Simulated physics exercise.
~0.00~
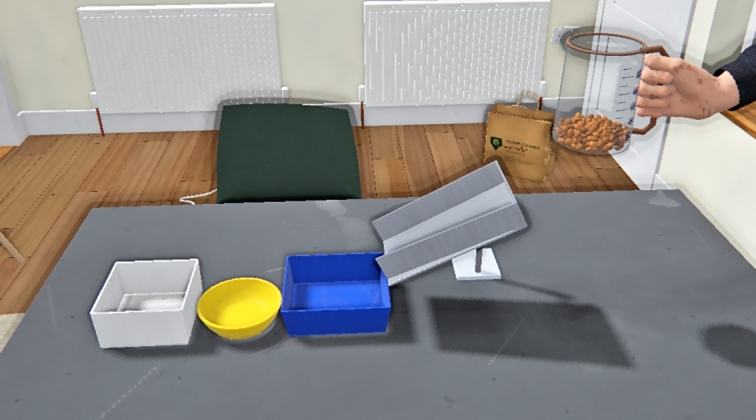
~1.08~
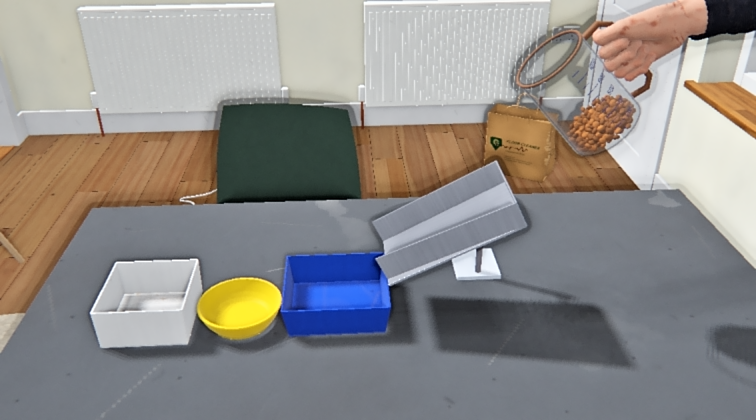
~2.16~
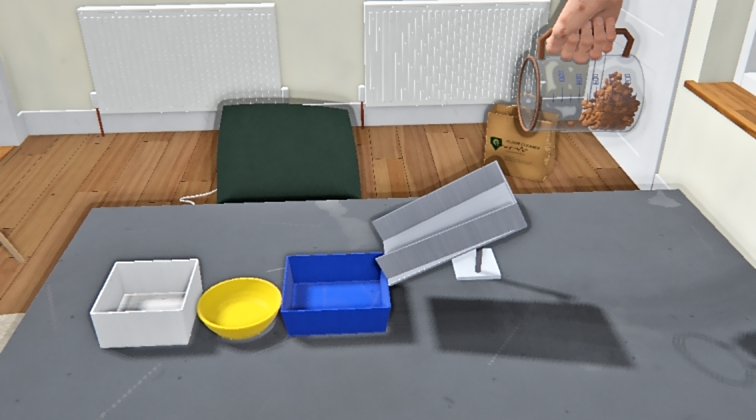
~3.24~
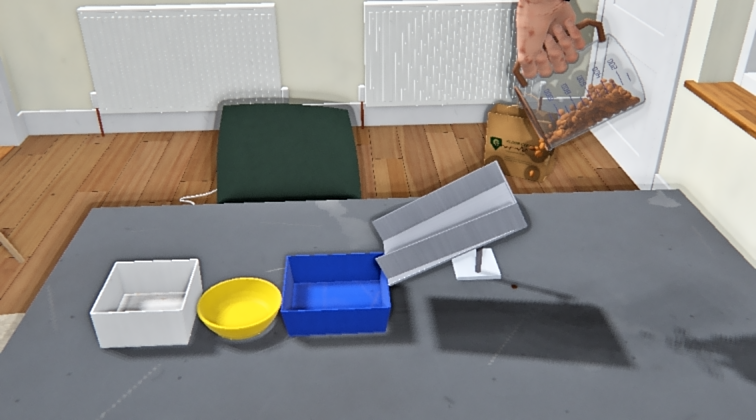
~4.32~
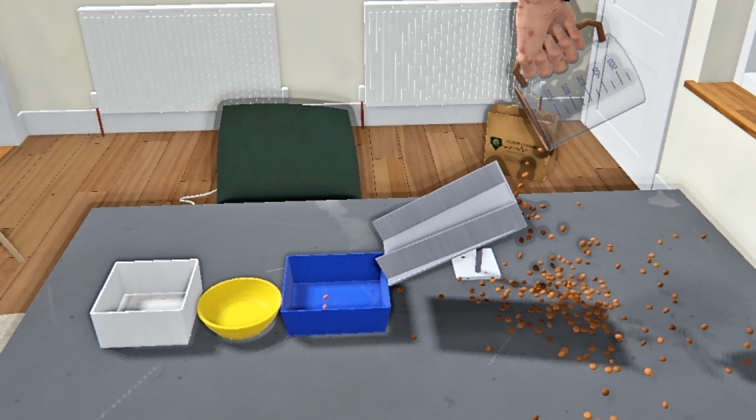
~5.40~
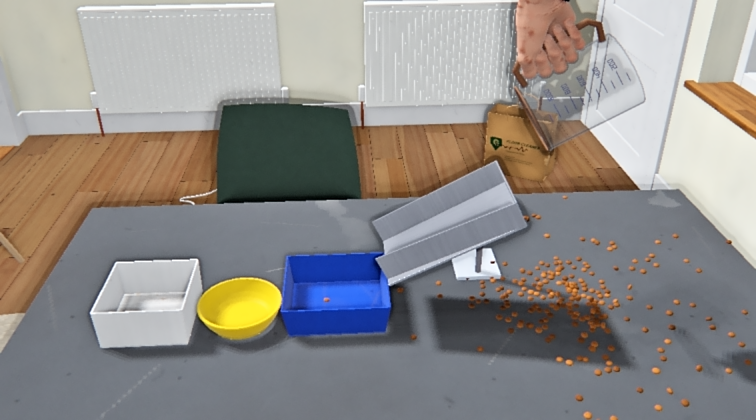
A hand holds a clear jug of brown kibble above the right side of a grey table, seen from slightly above by a still camera in a room with white radiators and a green chair. A white tin, a yellow bowl and a blue tin stand in a row at left, beside a grey chute sloping down toward the blue tin. The hand tips the jug onto its side and then further over. The kibble pours out, mostly missing the chute's upper end. It ends scattered across the right of the table, with the jug empty.
